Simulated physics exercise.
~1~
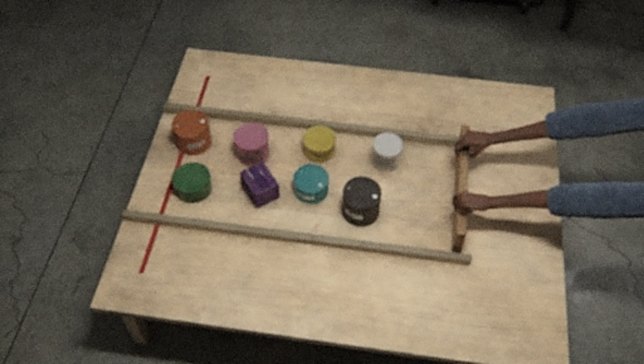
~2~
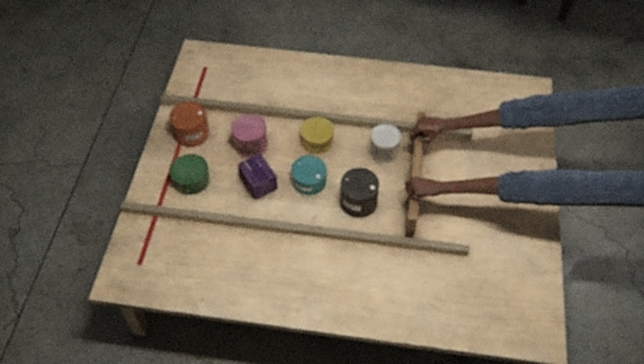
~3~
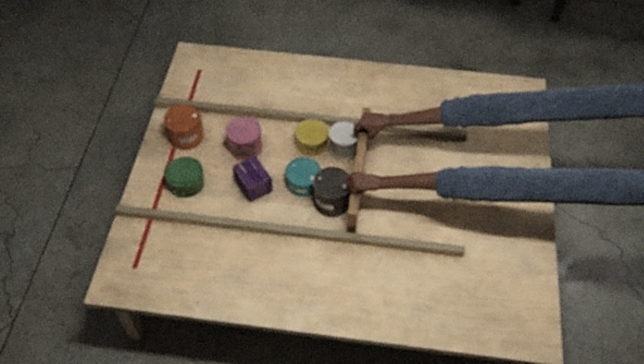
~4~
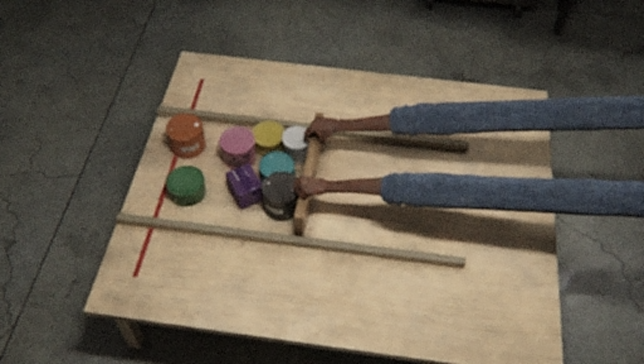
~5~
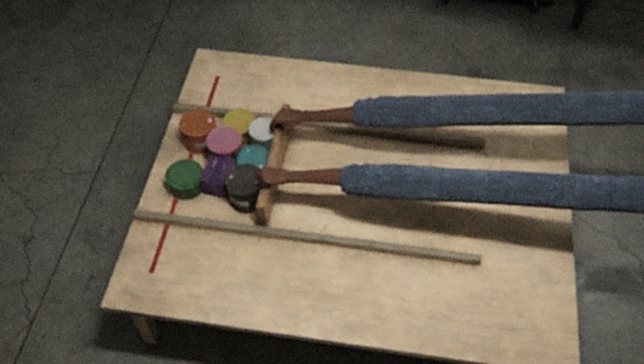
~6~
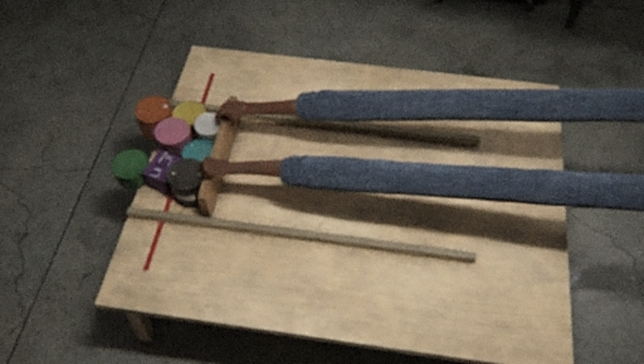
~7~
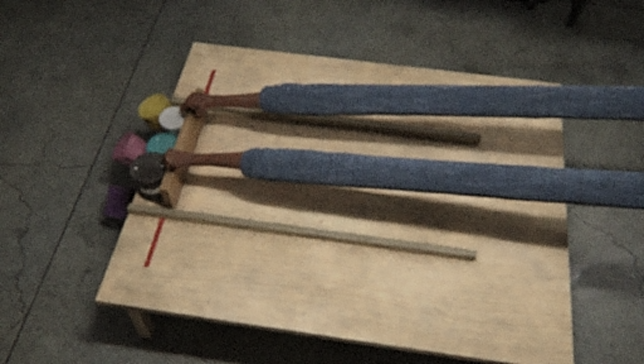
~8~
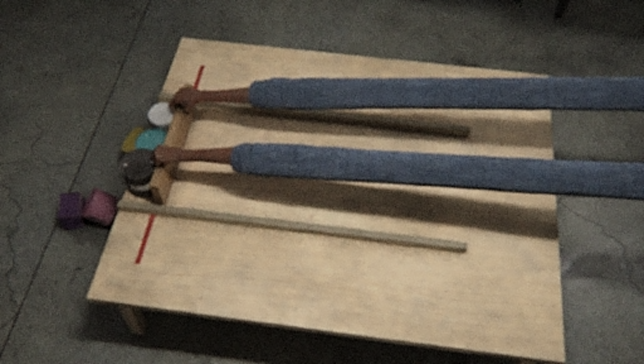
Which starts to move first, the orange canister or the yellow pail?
The yellow pail starts to move first. It is already being pushed left while the orange canister is still sitting in its place near the red line.
Two hands in blue sleeves hold a wooden plank upright at the right of a pale platform on a grey floor, seen from above by a slightly swaying camera. Orange, pink, yellow and white tubs sit in a row above green, purple, teal and black items, between two wooden rails. The plank slides left, meeting the white and black ones first, then bunching everything together. The cluster is pushed across the red line and over the left end. Green, orange, pink, purple and yellow items go off, while the plank stops near the line with white, teal and black beside it.
